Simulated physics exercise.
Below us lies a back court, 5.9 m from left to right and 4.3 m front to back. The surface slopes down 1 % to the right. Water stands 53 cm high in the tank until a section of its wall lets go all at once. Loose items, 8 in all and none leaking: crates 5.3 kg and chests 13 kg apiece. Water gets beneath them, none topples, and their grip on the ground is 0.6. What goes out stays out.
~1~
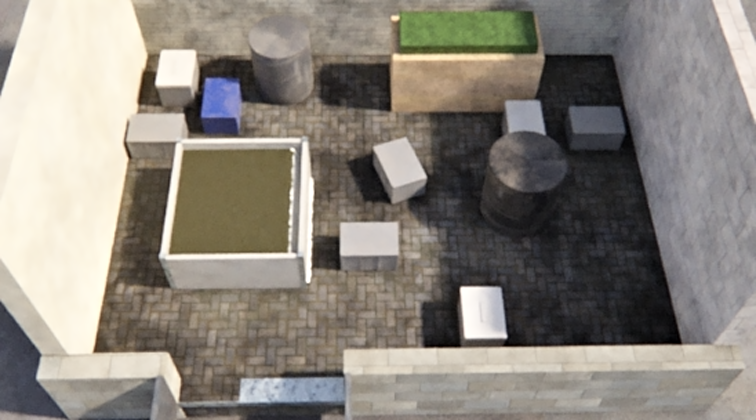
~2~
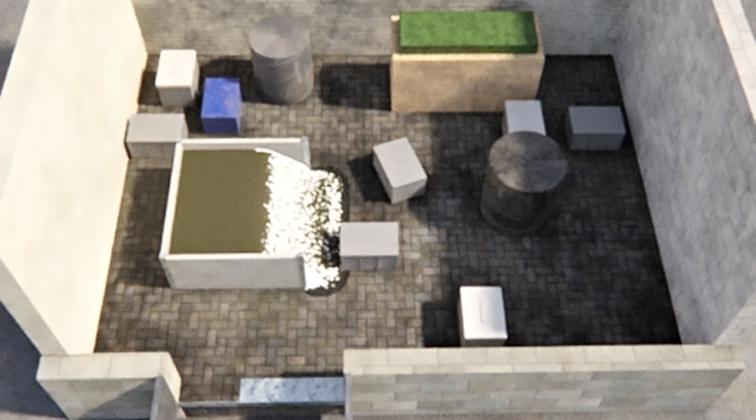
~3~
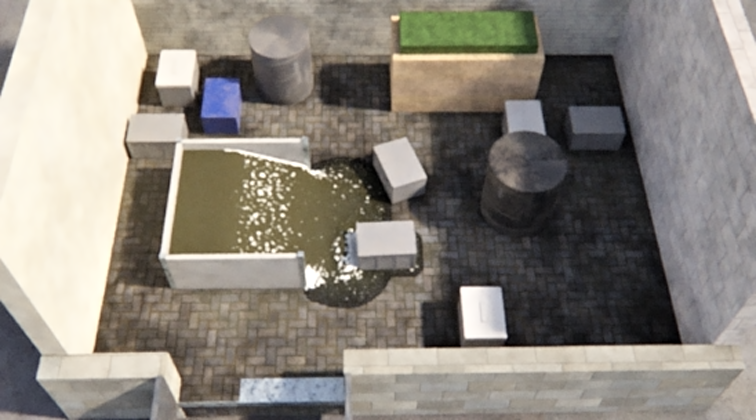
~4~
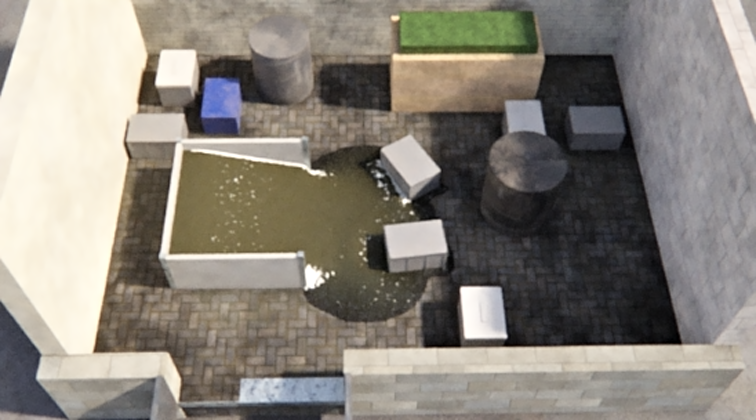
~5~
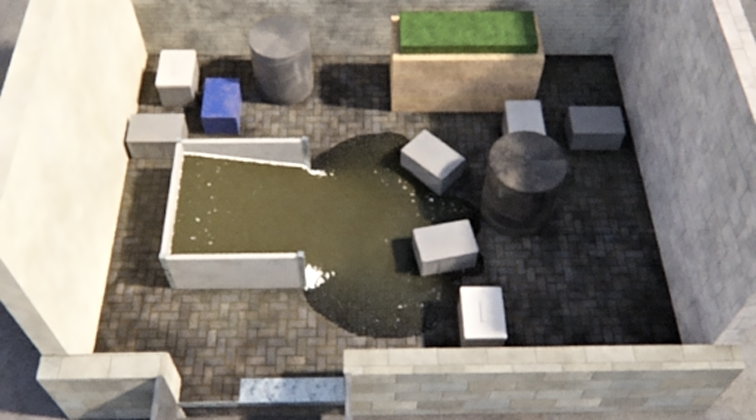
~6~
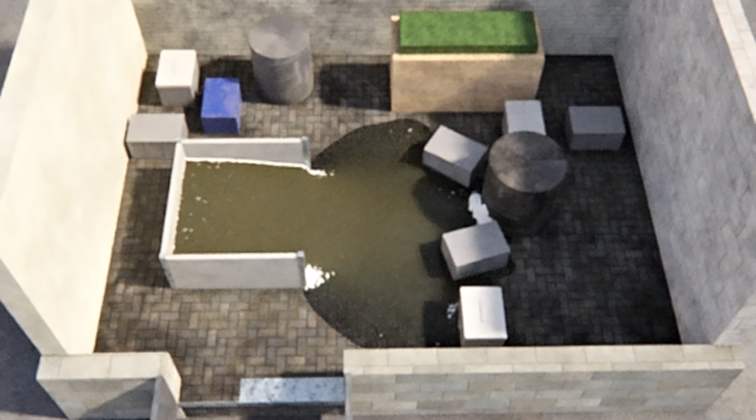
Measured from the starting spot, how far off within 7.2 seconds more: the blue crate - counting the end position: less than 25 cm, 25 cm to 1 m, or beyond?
Blue crate holds its place.
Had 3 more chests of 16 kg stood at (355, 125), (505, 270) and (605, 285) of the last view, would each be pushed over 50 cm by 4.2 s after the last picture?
In turn: Less, more, more.
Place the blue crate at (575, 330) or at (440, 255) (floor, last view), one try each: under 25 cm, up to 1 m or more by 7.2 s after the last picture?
In turn: It gets carried off; it gets carried off.
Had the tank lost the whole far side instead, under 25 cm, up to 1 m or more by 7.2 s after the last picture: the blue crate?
Then the blue crate gets carried off.
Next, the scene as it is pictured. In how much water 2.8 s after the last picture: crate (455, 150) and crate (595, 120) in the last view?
Roughly 6 and 6 cm.
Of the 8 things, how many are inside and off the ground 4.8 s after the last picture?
I count 5.
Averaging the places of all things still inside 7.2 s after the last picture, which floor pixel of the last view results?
At about (401, 130).
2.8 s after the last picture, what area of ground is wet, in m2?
Some 16 m2.
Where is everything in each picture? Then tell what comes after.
In the first frame, the blue crate at (220, 97), on the bottom; 1.8 m2 under water; 0 of 8 have shifted.
In the second frame, the blue crate at (220, 97) rests on the ground; 2.5 m2 under water; 0 of 8 have shifted.
In the third frame, the blue crate at (220, 97) rests on the ground; water covers 3.3 m2; 1 of 8 have shifted.
In the fourth frame, the blue crate at (220, 97), on the bottom; water covers 4.2 m2; 2 of 8 have shifted.
In the fifth frame, the blue crate at (220, 97) rests on the ground; water covers 5.4 m2; 2 of 8 have shifted.
In the sixth frame, the blue crate at (220, 97), on the bottom; water covers 6.6 m2; 2 of 8 have shifted.
Then, 0.9 s after the last picture the blue crate is near (220, 97), 0.0 m from its start, aground; 0 of 8 are out; 1 afloat.
Then, 2.8 s after the last picture the blue crate is near (220, 97), 0.0 m from its start, aground; 0 of 8 are out; 4 afloat.
Then, 4.8 s after the last picture the blue crate is near (220, 97), 0.0 m from its start, aground; 0 of 8 are out; 5 afloat.
Then, 7.2 s after the last picture the blue crate is near (220, 97), 0.0 m from its start, aground; 0 of 8 are out; 5 afloat.
